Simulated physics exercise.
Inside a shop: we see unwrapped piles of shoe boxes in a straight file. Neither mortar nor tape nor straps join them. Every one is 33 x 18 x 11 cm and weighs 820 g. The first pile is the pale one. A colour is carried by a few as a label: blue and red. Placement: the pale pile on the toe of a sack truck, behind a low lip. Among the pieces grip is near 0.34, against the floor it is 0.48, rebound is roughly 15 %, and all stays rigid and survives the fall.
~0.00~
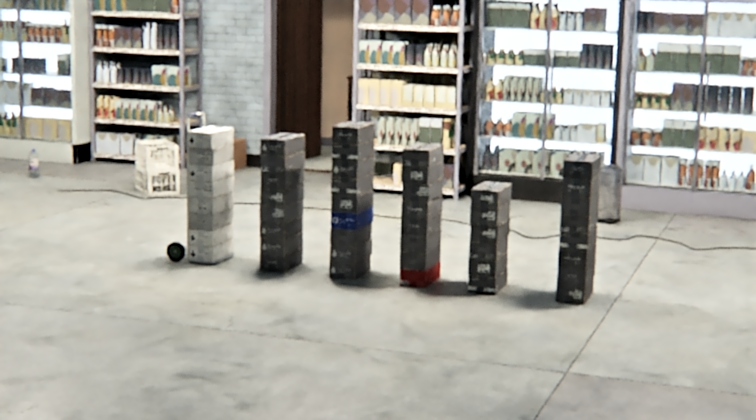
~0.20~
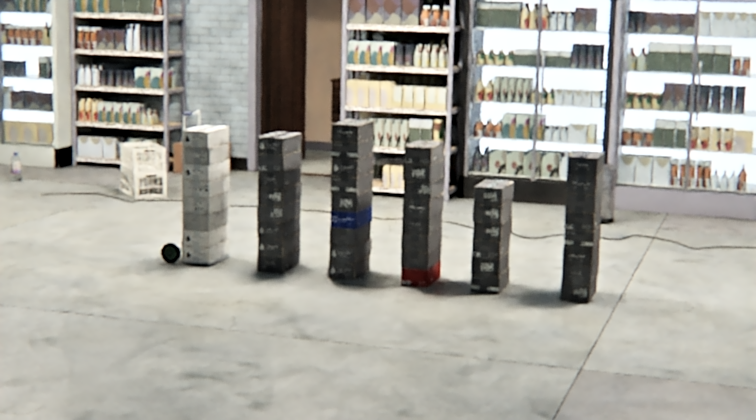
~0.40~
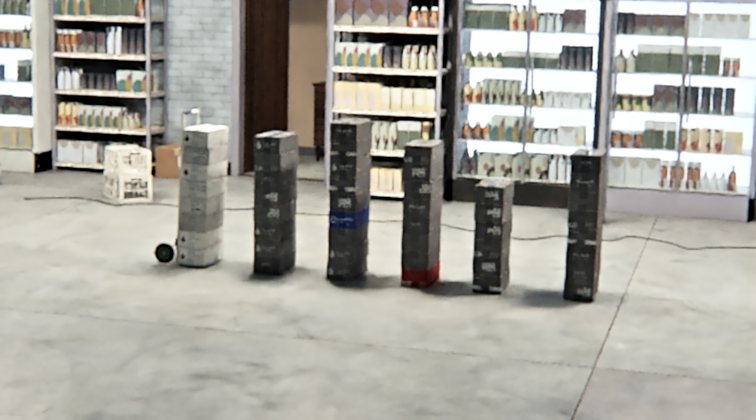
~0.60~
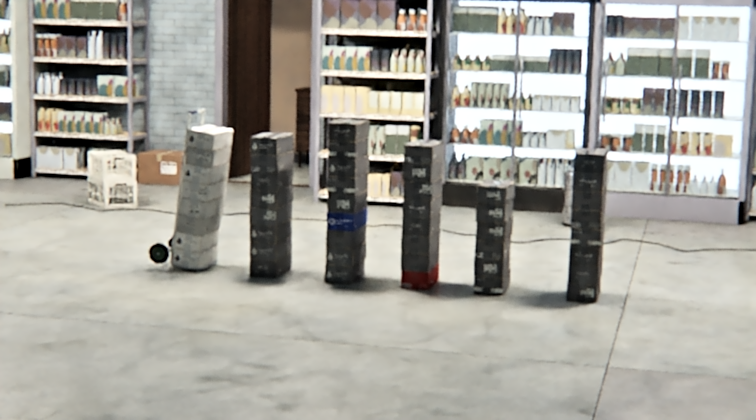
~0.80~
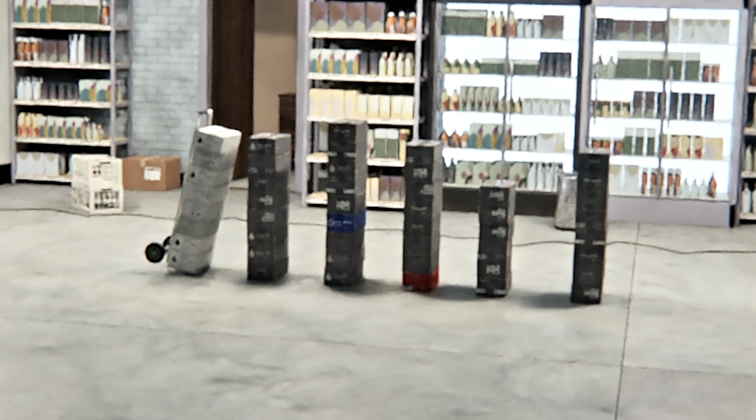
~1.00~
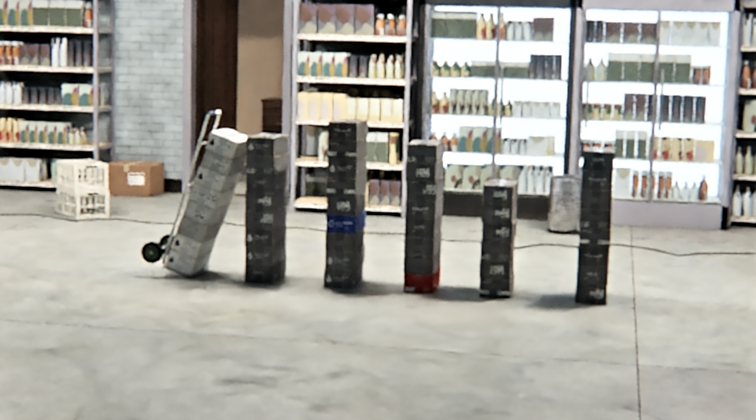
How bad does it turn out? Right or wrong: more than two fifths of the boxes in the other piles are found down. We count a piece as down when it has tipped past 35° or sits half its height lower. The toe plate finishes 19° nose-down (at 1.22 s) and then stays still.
Right.
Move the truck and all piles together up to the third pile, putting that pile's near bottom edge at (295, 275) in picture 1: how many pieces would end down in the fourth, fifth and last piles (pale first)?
In that case fourth pile 7, fifth pile 5, last pile 7.
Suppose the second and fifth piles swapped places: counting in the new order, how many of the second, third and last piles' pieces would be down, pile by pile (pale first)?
Pile by pile, you'd see second at 5, third at 9 and last at 6 down.
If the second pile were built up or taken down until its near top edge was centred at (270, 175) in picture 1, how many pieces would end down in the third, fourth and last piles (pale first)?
Down by pile: Third 9, fourth 8, last 7.
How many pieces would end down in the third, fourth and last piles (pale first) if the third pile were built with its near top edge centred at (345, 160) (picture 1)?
Result: Third pile 6, fourth pile 7, last pile 7.
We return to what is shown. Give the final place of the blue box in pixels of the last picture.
Near pixel (407, 253).
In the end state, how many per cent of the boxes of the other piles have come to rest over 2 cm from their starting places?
That makes 95 percent.
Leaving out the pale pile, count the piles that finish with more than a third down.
The count is 5.
After 1.76 s, 8 of the pale pile down; none of the 39 other boxes down, 12 disturbed.
After 2.38 s, 8 of the pale pile down; 15 of the 39 other boxes down; blue box 36° from how it stood, 13 cm lower; red box 20° from how it stood.
After 3.18 s, 8 of the pale pile down; 34 of the 39 other boxes down; blue box 44° from how it stood, 18 cm lower; red box 34° from how it stood.
In the end (4.5 s), 8 of the pale pile down; 35 of the 39 other boxes down; blue box 44° from how it stood, 18 cm lower; red box 33° from how it stood. That is 90 per cent. From the last view, middles, blue box near (408, 253), red box near (432, 273).
